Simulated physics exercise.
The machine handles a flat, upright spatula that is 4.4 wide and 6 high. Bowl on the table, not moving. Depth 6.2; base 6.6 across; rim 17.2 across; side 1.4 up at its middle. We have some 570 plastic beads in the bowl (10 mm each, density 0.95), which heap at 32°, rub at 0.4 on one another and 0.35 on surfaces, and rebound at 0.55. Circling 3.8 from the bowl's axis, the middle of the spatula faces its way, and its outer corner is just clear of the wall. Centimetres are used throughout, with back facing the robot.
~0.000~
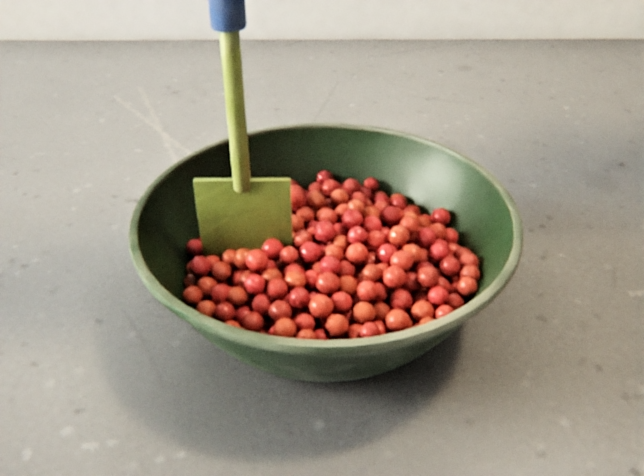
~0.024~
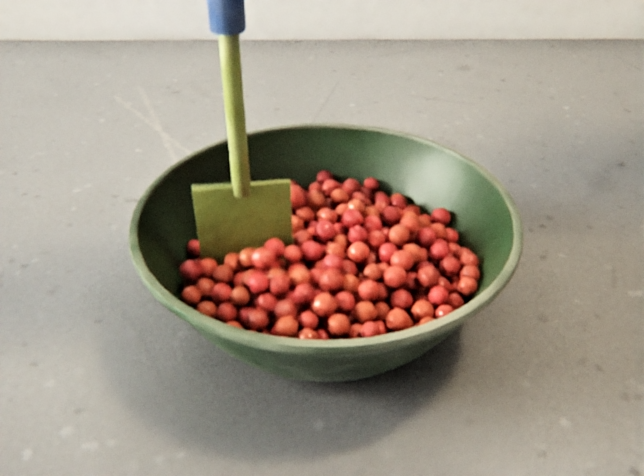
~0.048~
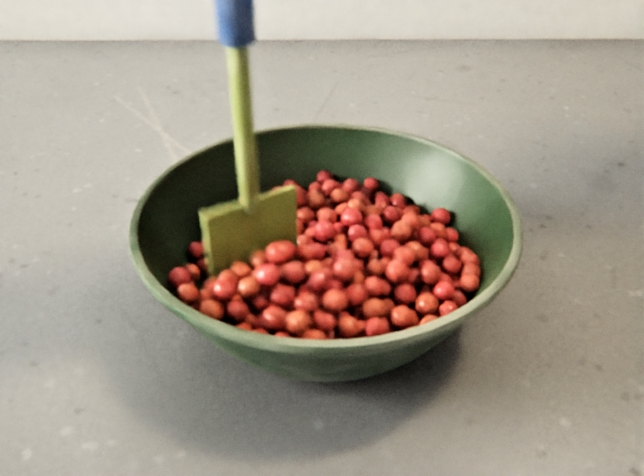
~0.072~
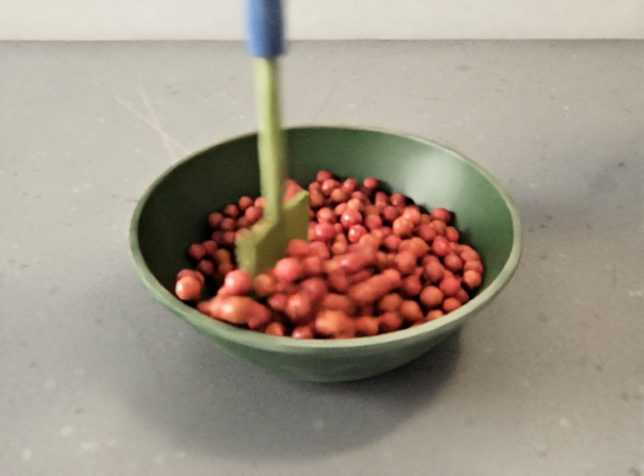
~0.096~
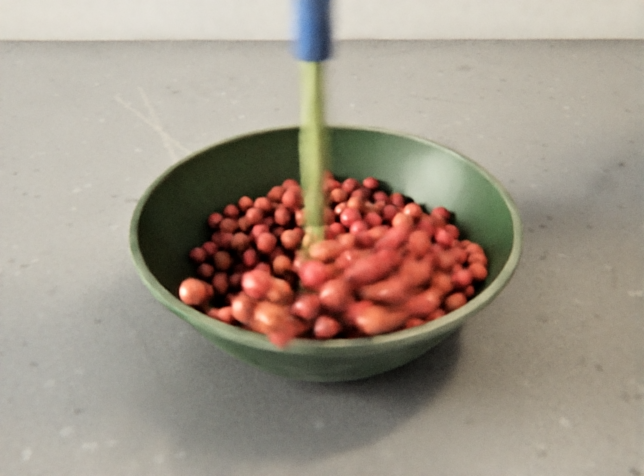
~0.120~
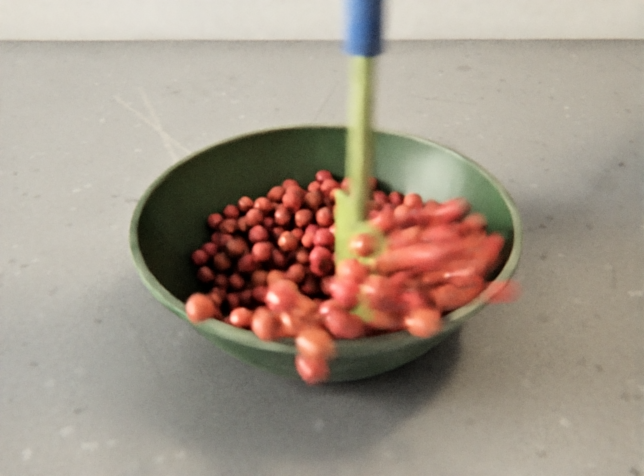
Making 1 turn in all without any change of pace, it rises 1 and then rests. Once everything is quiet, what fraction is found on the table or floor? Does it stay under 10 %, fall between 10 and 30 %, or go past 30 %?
It goes past 30 %.
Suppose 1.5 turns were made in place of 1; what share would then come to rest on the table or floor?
Close to 50 in a hundred.
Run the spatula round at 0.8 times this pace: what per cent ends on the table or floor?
That gives about 30 percent.
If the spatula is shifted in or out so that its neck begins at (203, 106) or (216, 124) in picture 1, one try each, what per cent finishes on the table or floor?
Near 10 per cent and near 25 per cent, in that order.
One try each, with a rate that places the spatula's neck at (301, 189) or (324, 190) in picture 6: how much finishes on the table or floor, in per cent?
First try: About 25 %; second try: About 30 %.
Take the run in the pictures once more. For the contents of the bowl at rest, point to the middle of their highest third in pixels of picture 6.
Around (277, 307).
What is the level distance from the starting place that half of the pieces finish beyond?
About 9 cm.
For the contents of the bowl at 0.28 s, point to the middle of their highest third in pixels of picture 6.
Top-third centre at approx. (264, 160).
After 0.20 s, 202° round, highest piece 12 above the table; 492 in the bowl, 82 in flight or on the tool.
After 0.28 s, 292° round, highest piece 12 above the table; 410 in the bowl, 38 on the table or floor, 126 in flight or on the tool.
After 0.52 s, 0° round, highest piece 7 above the table; 335 in the bowl, 230 on the table or floor, 9 in flight or on the tool.
After 1.22 s, 0° round, highest piece 5 above the table; 335 in the bowl, 239 on the table or floor.
In the end, 335 in the bowl, 239 on the table or floor. That is 42 % on the table or floor.
